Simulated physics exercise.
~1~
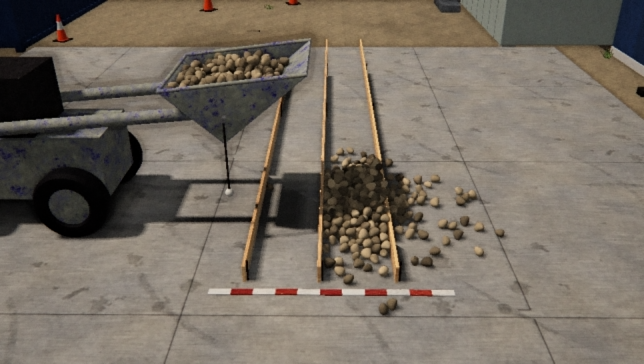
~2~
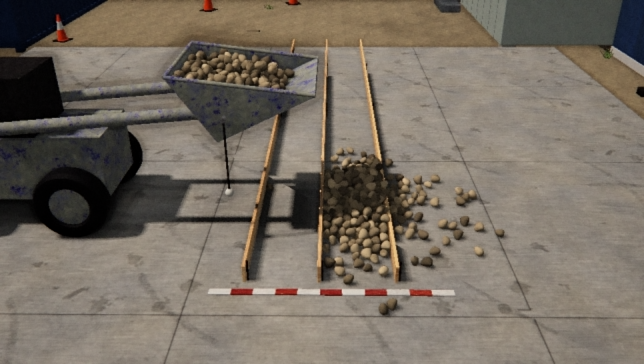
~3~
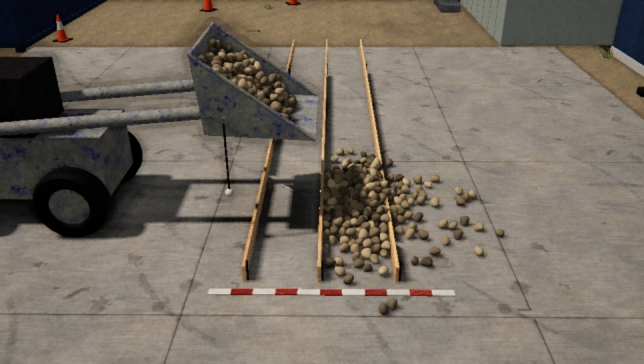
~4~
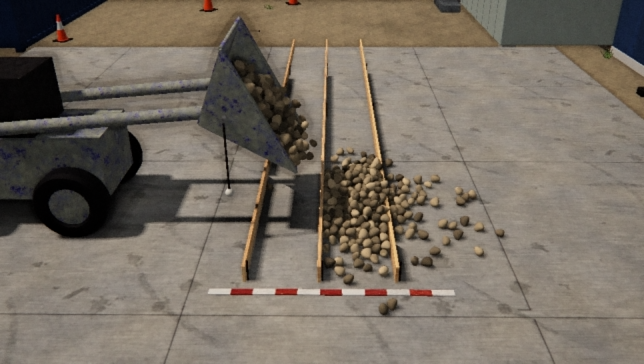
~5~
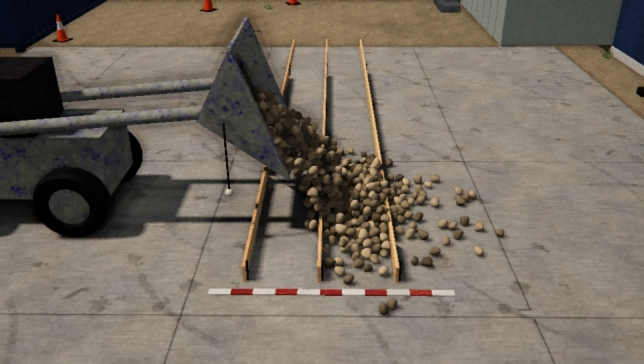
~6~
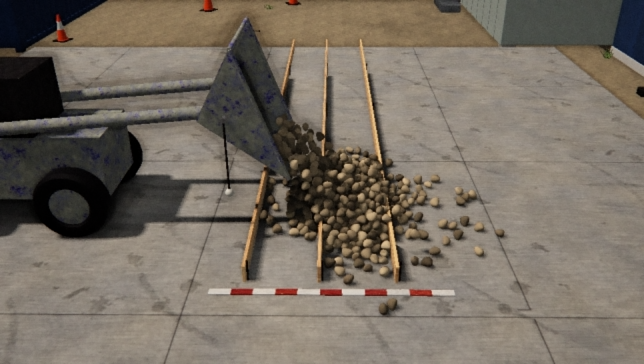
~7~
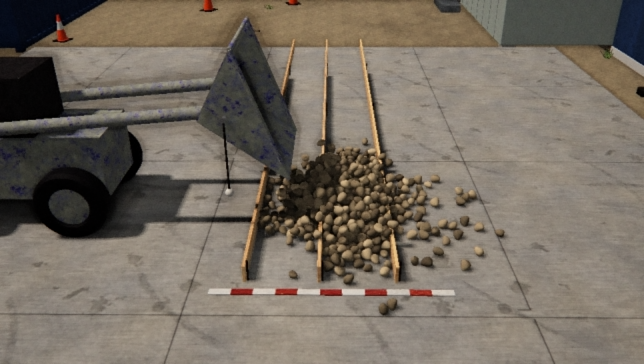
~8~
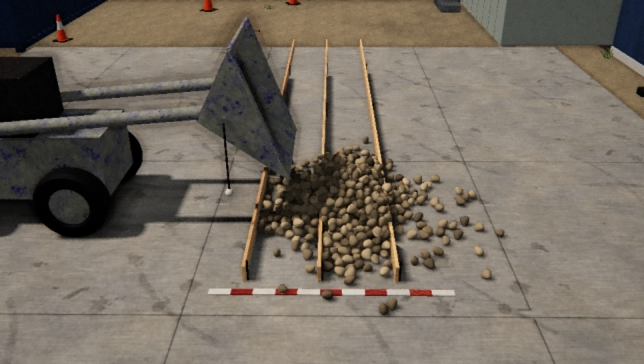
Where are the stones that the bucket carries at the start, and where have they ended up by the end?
At the start they sit up in the raised bucket on the left. By the end they lie lower down and farther right, on the ground among the planks, merged with the earlier heap.
